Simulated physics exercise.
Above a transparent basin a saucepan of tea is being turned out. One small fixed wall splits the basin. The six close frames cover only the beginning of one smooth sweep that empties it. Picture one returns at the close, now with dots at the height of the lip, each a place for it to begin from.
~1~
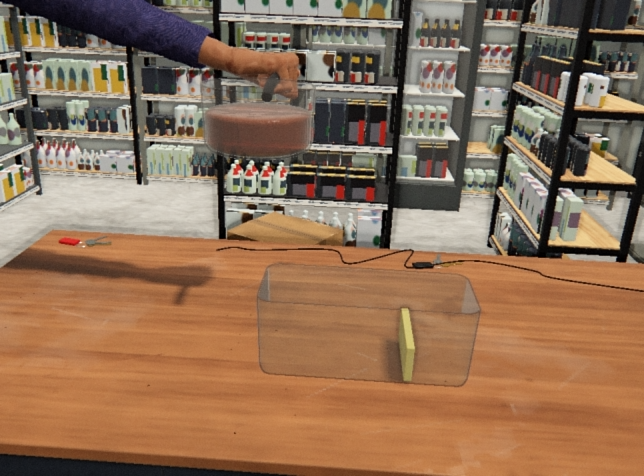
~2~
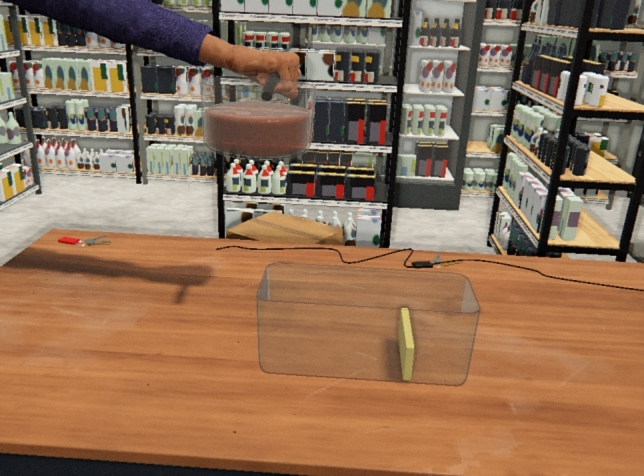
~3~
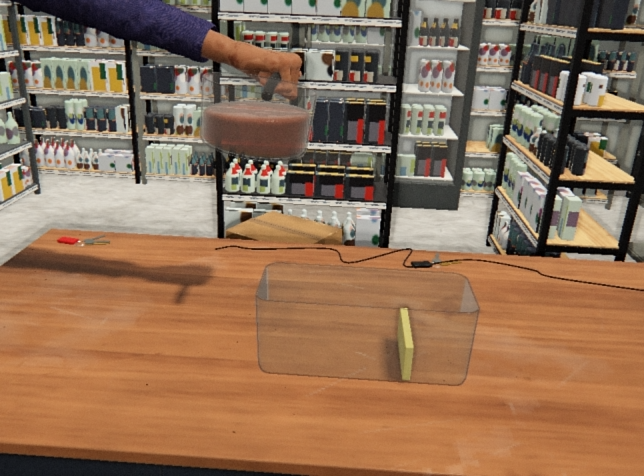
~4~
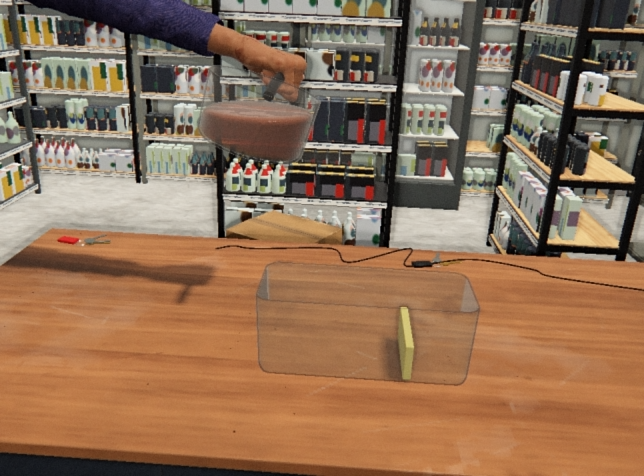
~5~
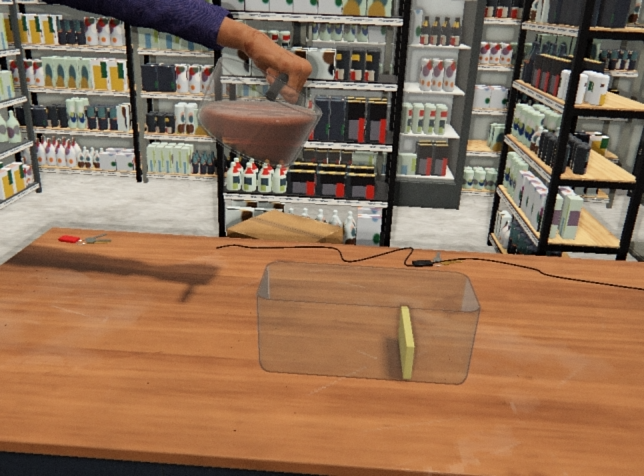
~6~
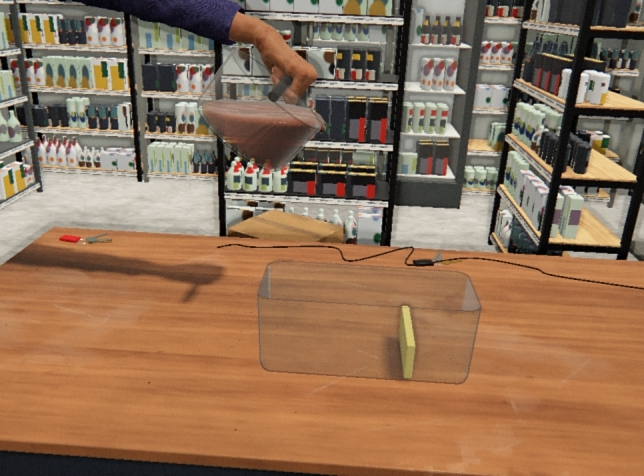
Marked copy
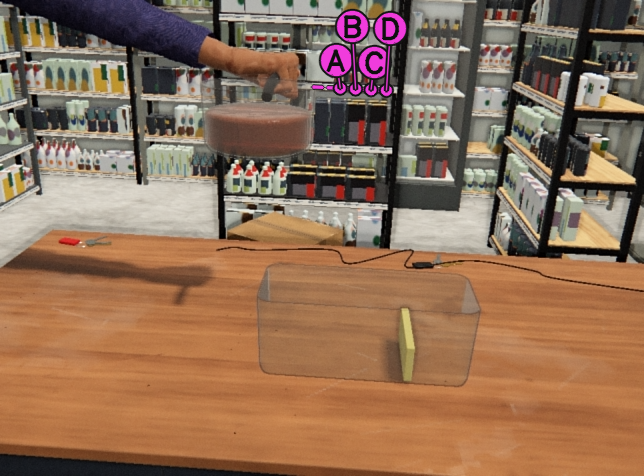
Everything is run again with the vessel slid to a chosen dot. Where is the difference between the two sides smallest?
Spot C.
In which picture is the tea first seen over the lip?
Picture 6.
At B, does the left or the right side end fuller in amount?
The left side.
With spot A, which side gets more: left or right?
More ends on the left.
In magenta, A at (340, 88); B at (355, 88); C at (371, 89); D at (386, 90).
If A is chosen, about 91 % ends left of the wall and 6 % right of it; 3 % is lost outside.
If B is chosen, about 69 % ends left of the wall and 29 % right of it.
If C is chosen, about 48 % ends left of the wall and 51 % right of it.
If D is chosen, about 27 % ends left of the wall and 71 % right of it.
